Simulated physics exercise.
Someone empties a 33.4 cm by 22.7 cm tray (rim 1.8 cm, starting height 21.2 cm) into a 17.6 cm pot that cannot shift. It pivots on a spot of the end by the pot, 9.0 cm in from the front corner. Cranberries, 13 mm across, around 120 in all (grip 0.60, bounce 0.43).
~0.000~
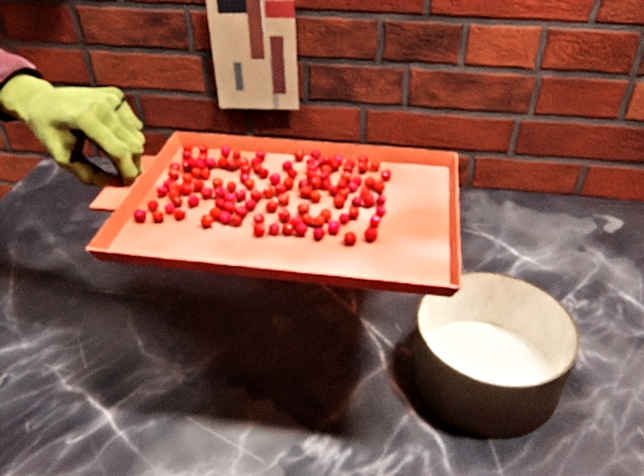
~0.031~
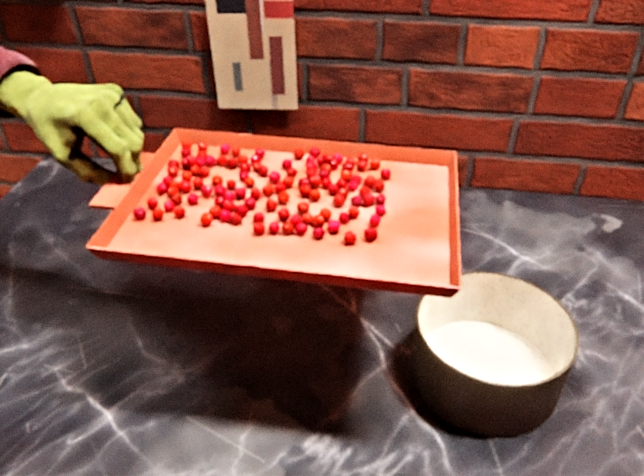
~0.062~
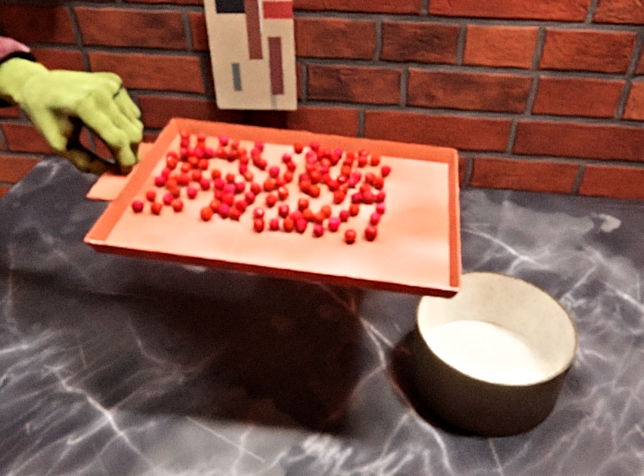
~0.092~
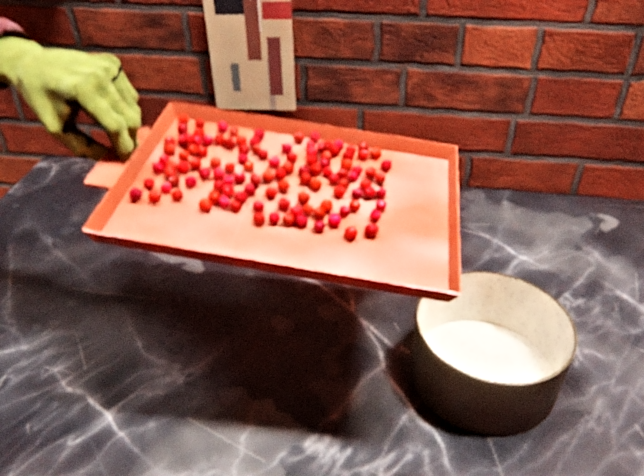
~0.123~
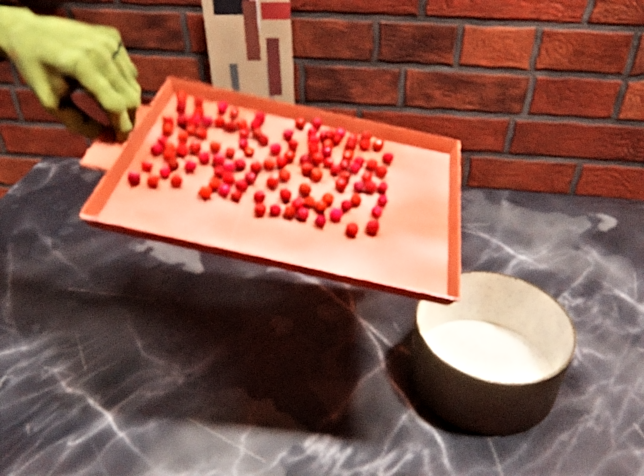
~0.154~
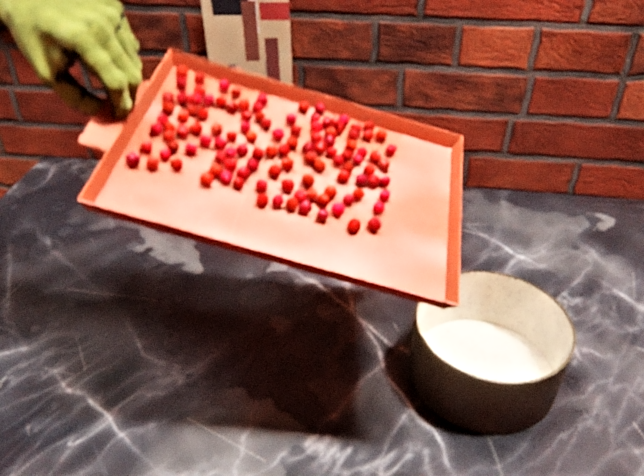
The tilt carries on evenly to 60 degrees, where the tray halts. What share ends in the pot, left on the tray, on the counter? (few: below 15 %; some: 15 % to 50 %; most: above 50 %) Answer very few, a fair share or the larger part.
Pot: Very few, tray: A fair share, counter: The larger part.
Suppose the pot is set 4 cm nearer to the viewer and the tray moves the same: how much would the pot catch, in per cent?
It would be near 25 per cent.
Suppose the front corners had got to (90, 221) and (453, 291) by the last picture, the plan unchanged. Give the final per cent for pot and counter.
Pot 5, counter 55.
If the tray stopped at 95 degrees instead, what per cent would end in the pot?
It would be near 15 per cent.
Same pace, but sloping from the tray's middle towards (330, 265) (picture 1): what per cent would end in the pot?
About 0 per cent.
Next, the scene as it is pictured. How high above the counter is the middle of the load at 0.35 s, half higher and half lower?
Roughly 34 cm.
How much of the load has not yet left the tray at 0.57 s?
Some 65 per cent of the load.
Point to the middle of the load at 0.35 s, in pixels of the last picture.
Near (340, 118).
After 0.27 s, tilt 42 degrees; the tray holds 100 %, the pot 0 %.
After 0.35 s, tilt 56 degrees; the tray holds 100 %, the pot 0 %.
Then, at 0.57 s, tilt 60 degrees; the tray holds 65 %, the pot 0 %.
By 1.6 s all is still; pot 5 %, tray 25 %, counter 70 %.
